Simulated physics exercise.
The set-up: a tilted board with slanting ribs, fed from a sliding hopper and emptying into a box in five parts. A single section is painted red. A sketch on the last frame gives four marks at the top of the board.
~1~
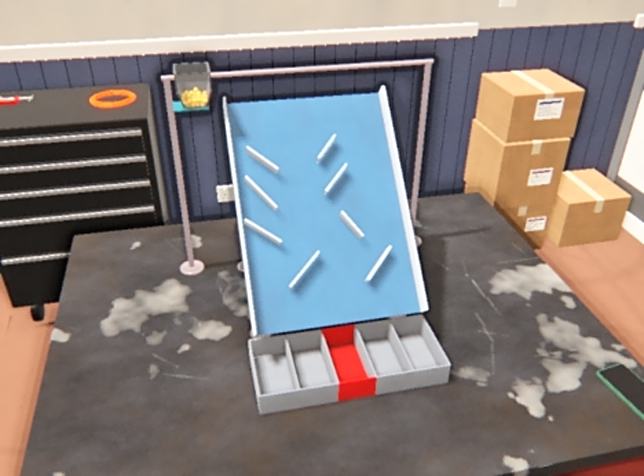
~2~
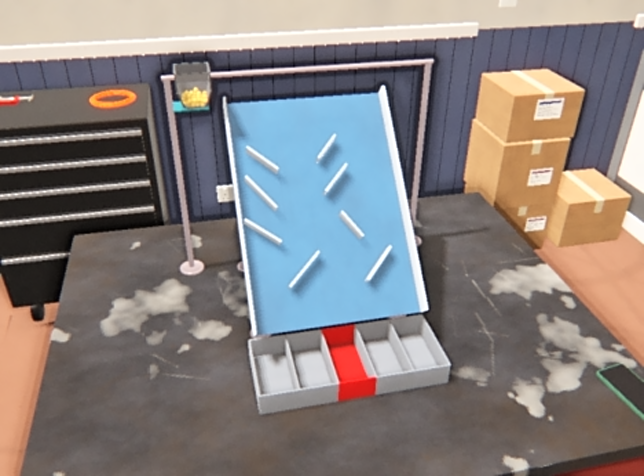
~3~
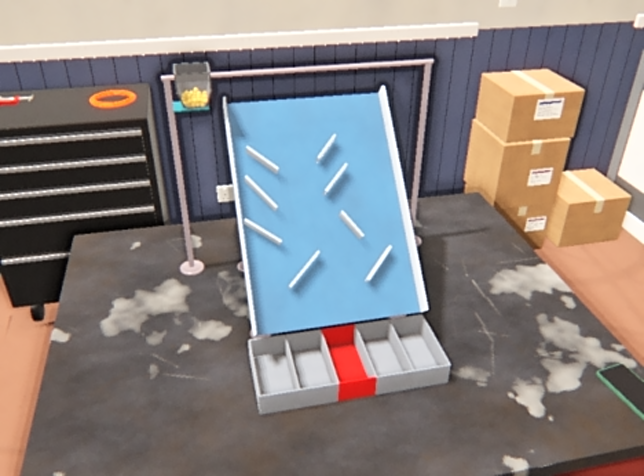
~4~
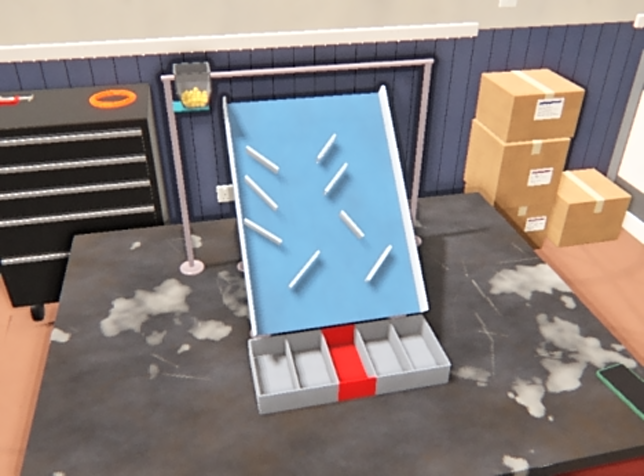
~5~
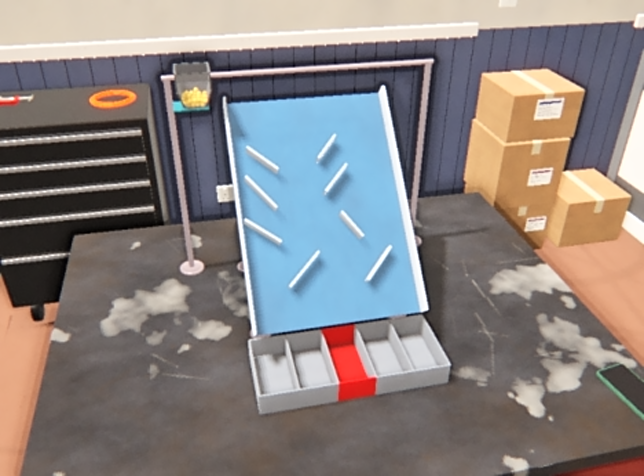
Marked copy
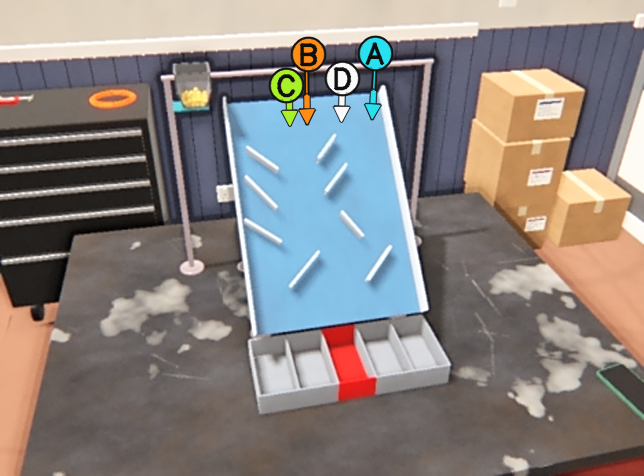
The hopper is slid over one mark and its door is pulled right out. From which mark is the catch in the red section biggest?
The best mark is D.
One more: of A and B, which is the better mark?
The answer is A.
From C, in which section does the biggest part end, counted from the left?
It is the first one.
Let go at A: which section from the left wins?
It is the fifth one.
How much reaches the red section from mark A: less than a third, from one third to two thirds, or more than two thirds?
Less than a third.
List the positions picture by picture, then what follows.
Hopper at (197, 98), puffed corn balls, door shut, in the first picture.
Ribs (247, 147) to (278, 169), (318, 158) to (335, 134), (246, 176) to (277, 207), in the second picture.
Ribs (326, 191) to (347, 164), (245, 219) to (281, 241), (342, 211) to (363, 236), in the third picture.
Ribs (290, 286) to (319, 251), (368, 280) to (391, 246), in the fourth picture.
Red section at (357, 388), number 3 of 5 from the left, in the fifth picture.
On the marked copy, mark A meets the board at (372, 113); mark B meets the board at (307, 118); mark C meets the board at (289, 120); mark D meets the board at (341, 116).
With A, about a quarter in the red section, about two thirds in other sections, a small part outside the box.
With B, a small part in the red section, most in other sections.
With C, a small part in the red section, most in other sections, a small part outside the box.
With D, about half in the red section, about half in other sections.
